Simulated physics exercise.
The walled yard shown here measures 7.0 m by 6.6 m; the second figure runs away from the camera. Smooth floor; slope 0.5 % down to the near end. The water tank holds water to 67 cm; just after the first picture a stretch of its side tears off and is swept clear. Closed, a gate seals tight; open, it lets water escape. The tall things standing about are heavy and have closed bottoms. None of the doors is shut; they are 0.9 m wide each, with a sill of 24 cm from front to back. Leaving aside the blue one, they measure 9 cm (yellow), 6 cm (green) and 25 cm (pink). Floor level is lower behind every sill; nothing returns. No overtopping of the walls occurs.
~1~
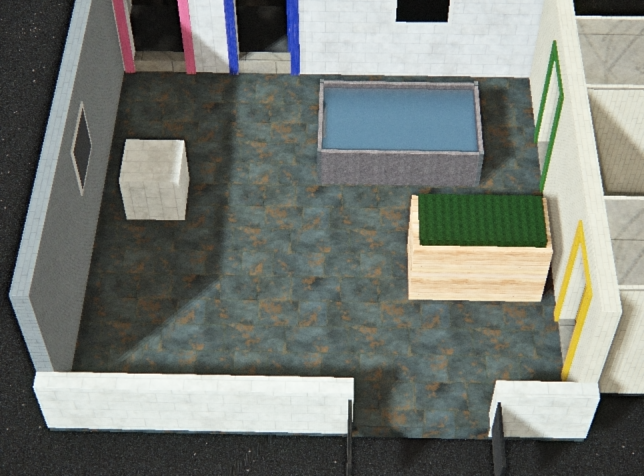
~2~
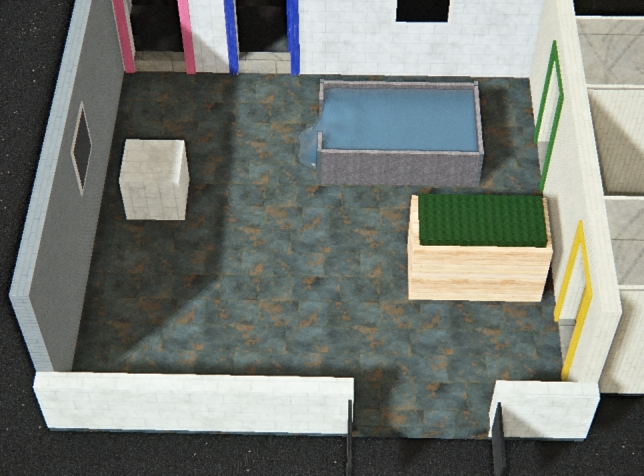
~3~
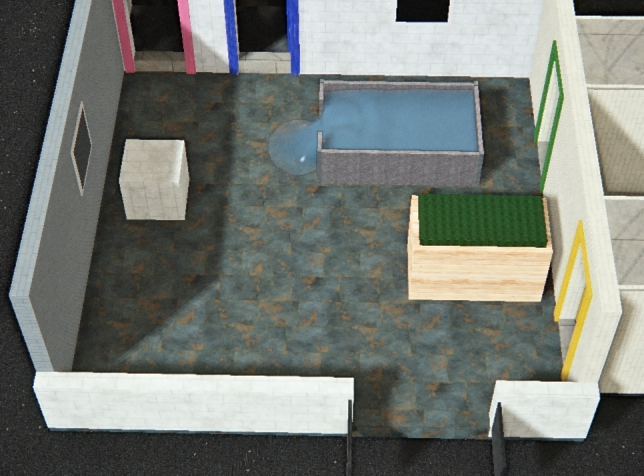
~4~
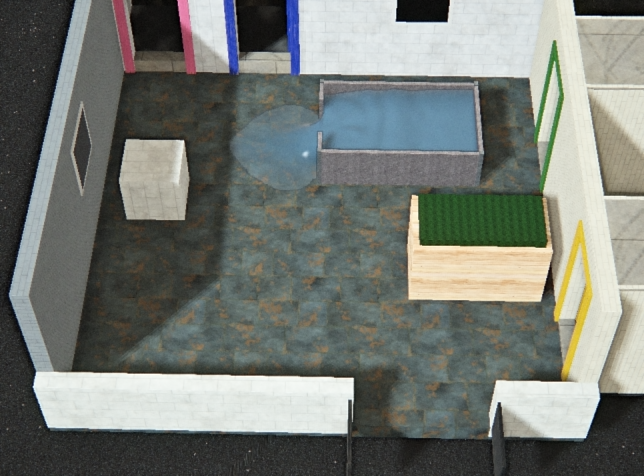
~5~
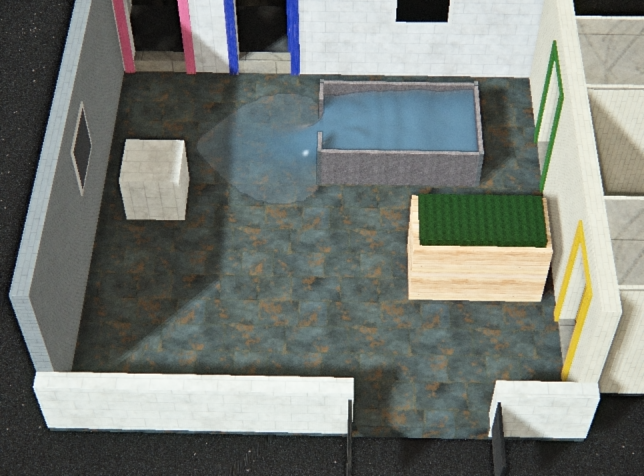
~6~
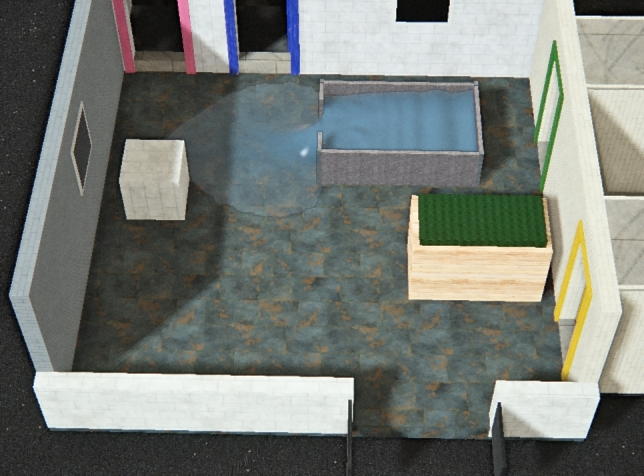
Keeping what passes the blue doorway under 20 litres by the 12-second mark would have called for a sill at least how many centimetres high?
It would have called for about 8 cm.
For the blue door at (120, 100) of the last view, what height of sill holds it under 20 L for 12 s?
22 cm.
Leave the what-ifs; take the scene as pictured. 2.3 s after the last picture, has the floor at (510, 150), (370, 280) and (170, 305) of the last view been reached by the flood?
One by one: Clear, clear, drenched.
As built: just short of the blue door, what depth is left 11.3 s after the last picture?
Lab note: Depth approx. 5.5 cm.
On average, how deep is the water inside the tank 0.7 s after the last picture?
Some 50 cm.
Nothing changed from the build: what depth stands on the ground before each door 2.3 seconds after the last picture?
Depth (cm): Yellow 0 / green 0 / pink 24 / blue 6.
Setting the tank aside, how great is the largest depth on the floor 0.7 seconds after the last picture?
I'd put it near 34 cm.
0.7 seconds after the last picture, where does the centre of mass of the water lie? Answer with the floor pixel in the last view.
The water's centre is at about (348, 146).
Then, 0.7 s after the last picture water covers 25 % of the floor, deepest (34 cm) near (309, 148); 8 cm at the blue door, 0 litres in over its 27 cm sill.
Then, 2.3 s after the last picture water covers 40 % of the floor, deepest (26 cm) near (129, 113); 6 cm at the blue door, 0 litres in over its 27 cm sill.
Then, 11.3 s after the last picture water covers 90 % of the floor, deepest (9 cm) near (141, 170); 6 cm at the blue door, 0 litres in over its 27 cm sill.
At the blue door as built, the water peaked near 12 cm, 4.3 s after the last picture.
With a sill of 7 cm, 29 litres would have come in within the 12 s; with 9.5 cm, 7 litres. So under 20 litres takes about 8 cm.
